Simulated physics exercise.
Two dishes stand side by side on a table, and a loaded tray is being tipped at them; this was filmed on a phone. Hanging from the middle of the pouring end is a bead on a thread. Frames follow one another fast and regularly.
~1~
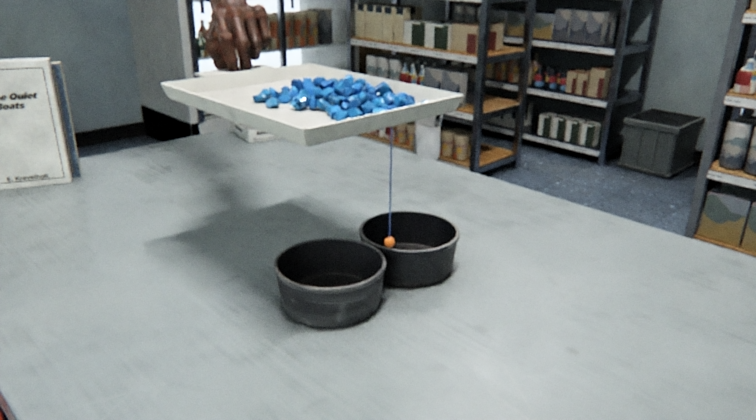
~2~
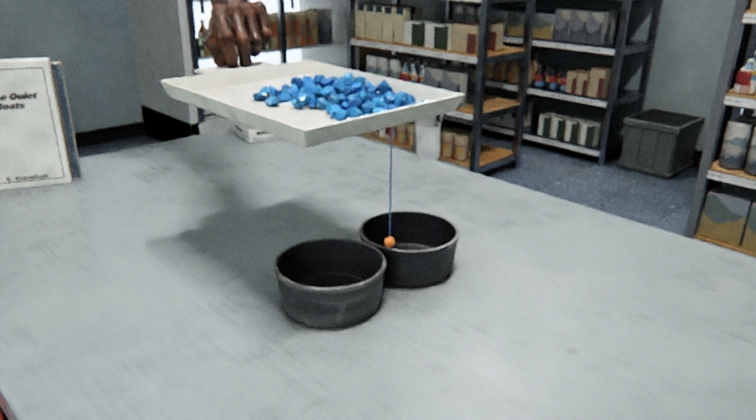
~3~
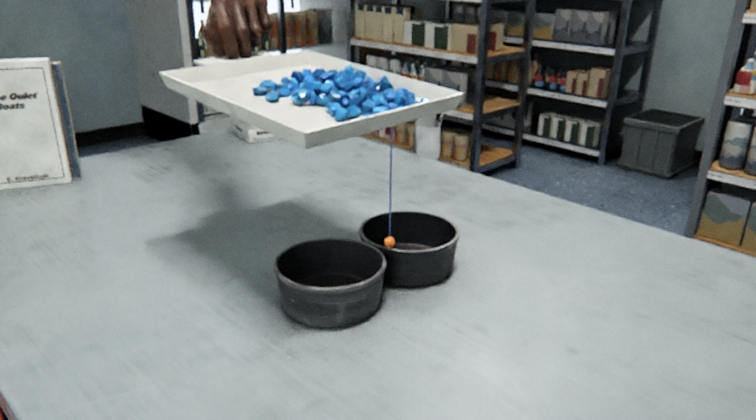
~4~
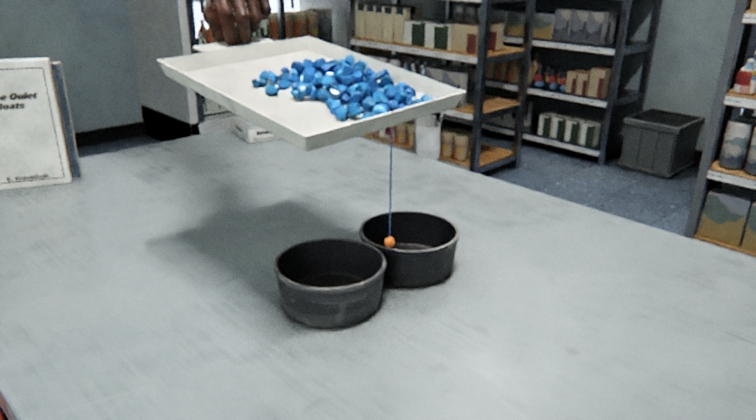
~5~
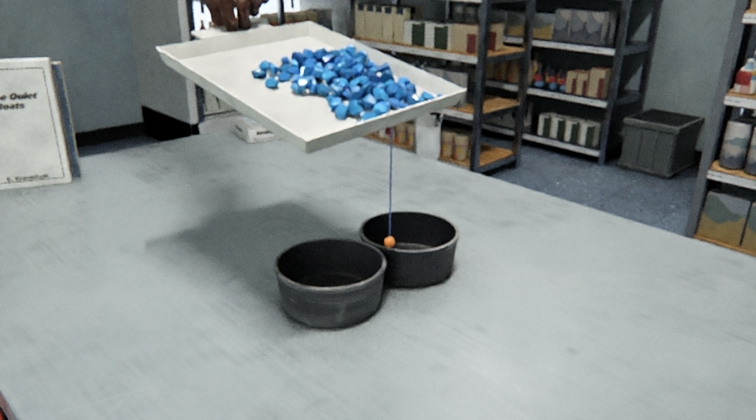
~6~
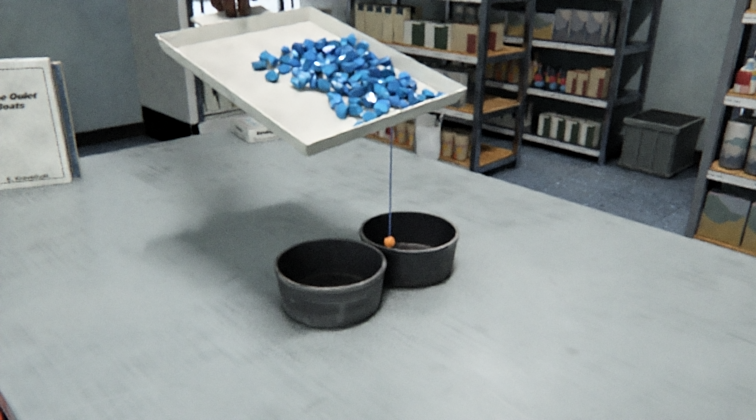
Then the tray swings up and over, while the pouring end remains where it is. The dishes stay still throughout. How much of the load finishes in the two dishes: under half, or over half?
Under half.
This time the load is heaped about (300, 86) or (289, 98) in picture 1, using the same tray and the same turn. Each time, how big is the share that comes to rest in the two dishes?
Roughly 0 % and then 0 %.
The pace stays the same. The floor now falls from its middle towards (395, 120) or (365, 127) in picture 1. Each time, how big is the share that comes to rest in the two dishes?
Shares: 0 %, then 0 %.
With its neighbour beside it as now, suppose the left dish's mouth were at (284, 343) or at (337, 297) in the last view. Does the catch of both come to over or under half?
Catch, run one: Past the halfway mark; run two: Past the halfway mark.
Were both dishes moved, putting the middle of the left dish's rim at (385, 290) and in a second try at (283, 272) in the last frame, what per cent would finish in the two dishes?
Trial 1 70%, trial 2 10%.
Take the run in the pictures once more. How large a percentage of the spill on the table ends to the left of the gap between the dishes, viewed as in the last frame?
Near 40 in a hundred.
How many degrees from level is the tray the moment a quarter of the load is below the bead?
Roughly 75°.
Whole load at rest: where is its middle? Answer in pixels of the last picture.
Roughly pixel (375, 340).
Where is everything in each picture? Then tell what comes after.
In the first frame, corners of the pouring end (306, 127) and (456, 94), level; middle of the load (346, 92), aquarium stones; left dish (367, 297); right dish (445, 260); bead on its thread (389, 242).
In the second frame, corners of the pouring end (306, 127) and (456, 94), level; middle of the load (346, 90).
In the third frame, corners of the pouring end (307, 129) and (456, 93), tipped barely, lowest at the left corner; middle of the load (346, 86).
In the fourth frame, corners of the pouring end (307, 133) and (457, 91), tipped a little, lowest at the left corner; middle of the load (347, 80).
In the fifth frame, corners of the pouring end (307, 136) and (458, 89), tipped a little, lowest at the left corner; middle of the load (347, 73).
In the sixth frame, corners of the pouring end (308, 139) and (459, 87), tipped clearly, lowest at the left corner; middle of the load (348, 67); left dish (367, 297); right dish (445, 260).
Just after the last frame, tray tipped steeply; the larger part on the tray; about a tenth in the air.
A moment on, tray tipped right over; about a tenth on the tray; about a tenth in the left dish; roughly two thirds outside both; roughly a quarter in the air.
Further on, tray tipped past a quarter turn; about a tenth in the left dish; almost all outside both.
When it is over, tray tipped past a quarter turn; about a tenth in the left dish; not one in the right dish; almost all outside both.
